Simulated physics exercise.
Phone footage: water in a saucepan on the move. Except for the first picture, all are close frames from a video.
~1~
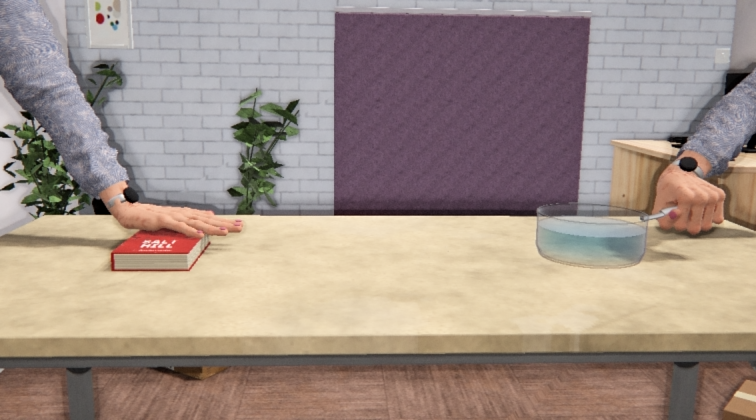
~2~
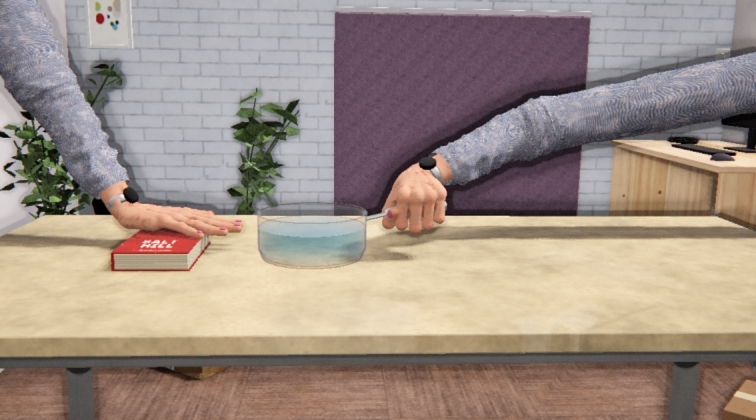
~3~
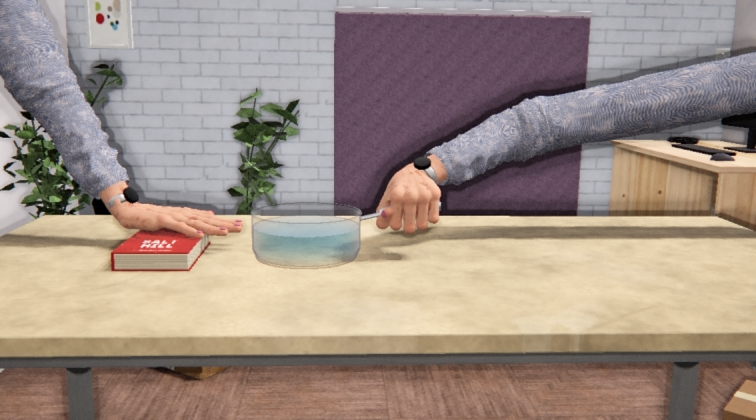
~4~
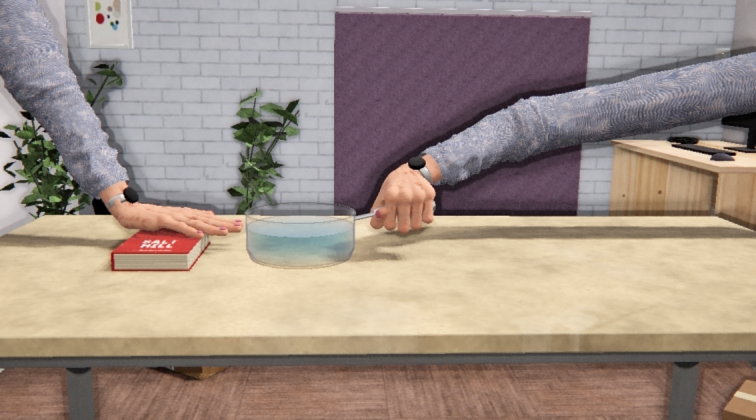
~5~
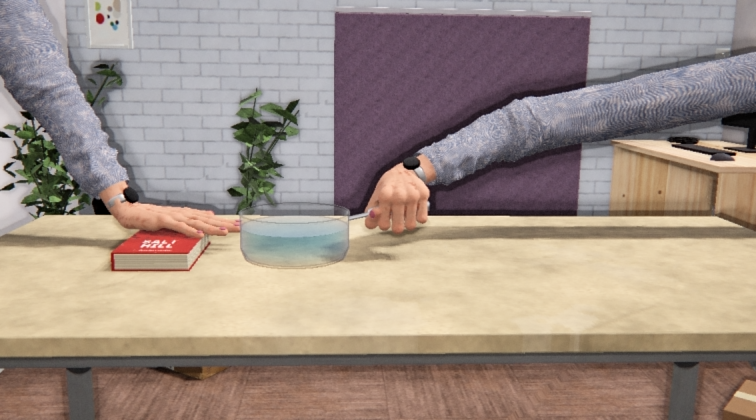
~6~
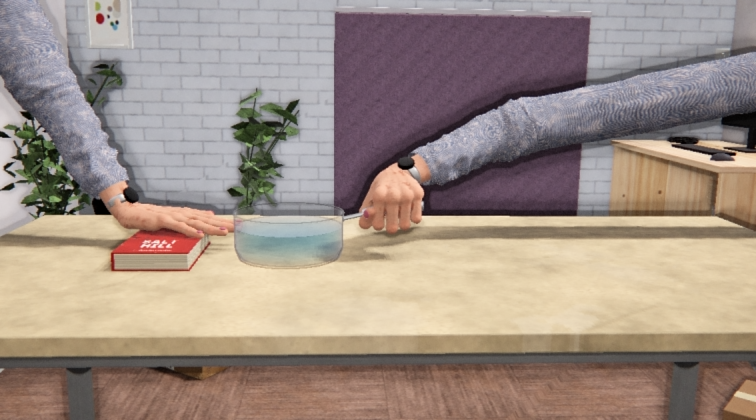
A saucepan of blue water, held by a hand, moves left across the table.
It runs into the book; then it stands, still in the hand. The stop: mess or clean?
Clean.
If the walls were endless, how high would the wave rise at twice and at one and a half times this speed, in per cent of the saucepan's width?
Roughly 15 per cent, then 10 per cent.
Shortly, the saucepan meets the book.
Then, the water surges up the wall; the wave climbs under half way to the rim.
At the finish, the saucepan stands at the book; none is lost.
